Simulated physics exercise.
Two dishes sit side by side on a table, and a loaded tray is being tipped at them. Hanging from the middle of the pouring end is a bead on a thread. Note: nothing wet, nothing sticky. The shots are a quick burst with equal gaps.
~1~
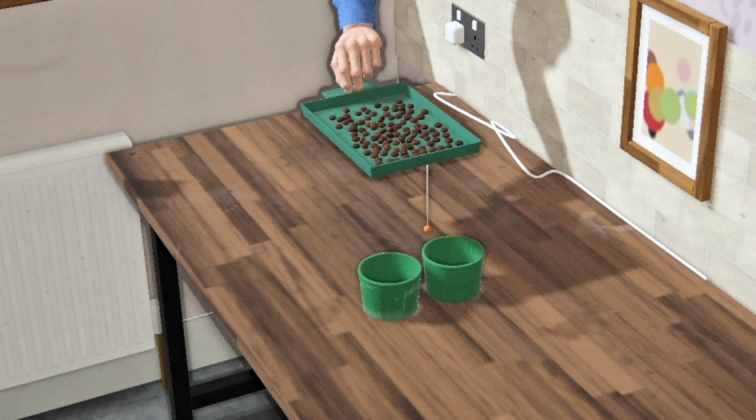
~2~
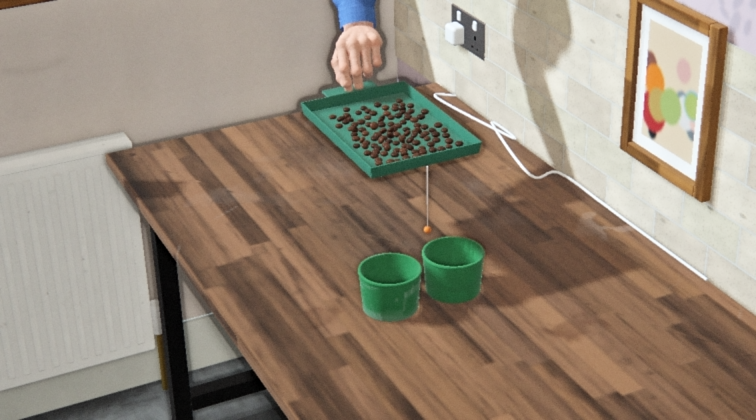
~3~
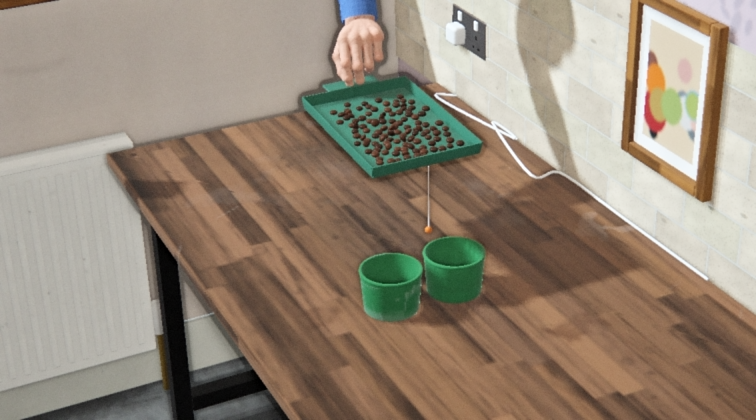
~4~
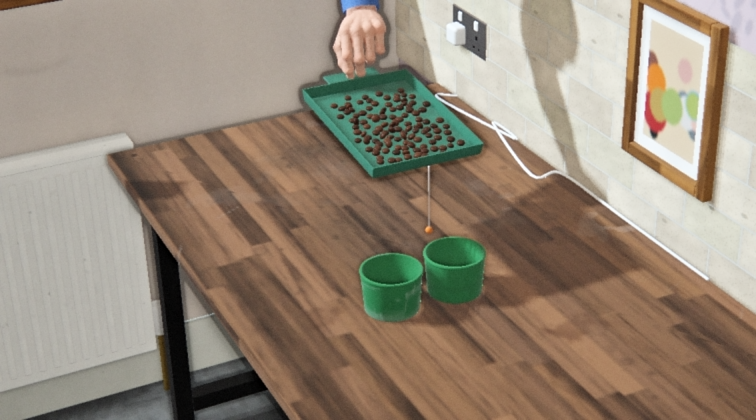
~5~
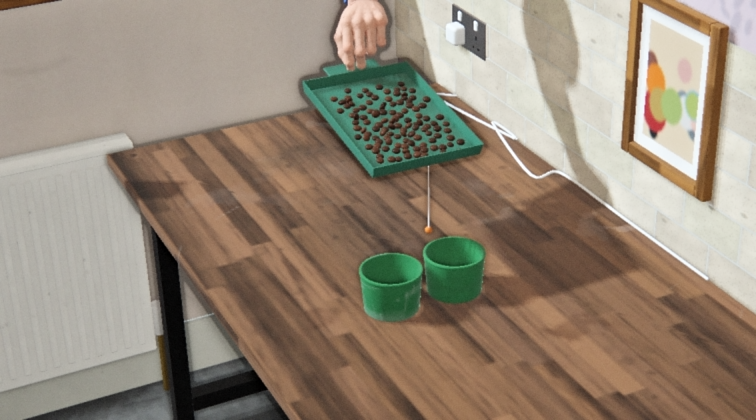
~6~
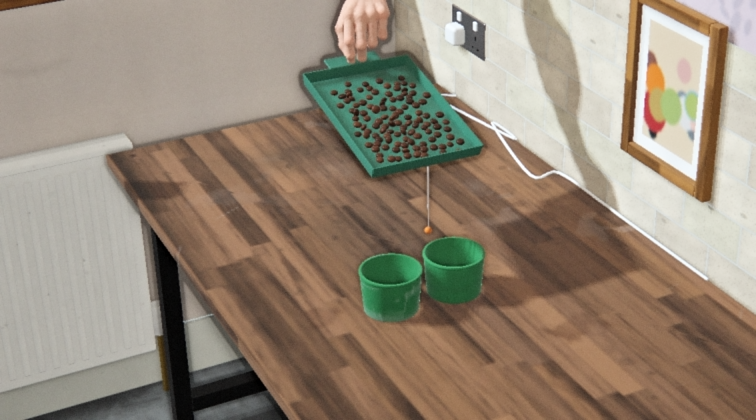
A green tray of small brown pieces starts out nearly flat, then tilts slightly as a hand raises its far end, while a bead hangs on a thread from its near edge above a table with two green dishes.
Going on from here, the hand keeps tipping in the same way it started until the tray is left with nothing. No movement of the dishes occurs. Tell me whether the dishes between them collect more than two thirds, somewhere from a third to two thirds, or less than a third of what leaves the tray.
A third up to two thirds.
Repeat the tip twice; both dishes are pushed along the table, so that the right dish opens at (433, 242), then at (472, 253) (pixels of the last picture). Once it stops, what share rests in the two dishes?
First placement: Some 20 %; second placement: Some 70 %.
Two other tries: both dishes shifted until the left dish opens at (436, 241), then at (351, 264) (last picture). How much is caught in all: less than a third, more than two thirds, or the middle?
On the first try the answer is under a third, and on the second it is under a third.
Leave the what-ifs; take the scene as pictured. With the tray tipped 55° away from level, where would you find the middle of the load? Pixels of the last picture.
I'd mark the middle close to (426, 132).
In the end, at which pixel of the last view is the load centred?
Close to (463, 286) in the last picture.
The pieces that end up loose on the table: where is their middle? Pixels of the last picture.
Centre, final frame: Roughly (502, 295).
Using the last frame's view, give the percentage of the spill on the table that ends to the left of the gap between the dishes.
10 per cent, about.
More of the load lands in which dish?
The one on the right.
Shortly afterwards, tray tipped steeply; the whole lot on the tray.
Next, tray tipped right over; the bulk on the tray; only a few in the right dish; a little in the air.
Some moments later, tray tipped past a quarter turn; a little in the left dish; near half in the right dish; near half outside both.
In the end, tray tipped past a quarter turn; a little in the left dish; near half in the right dish; near half outside both.
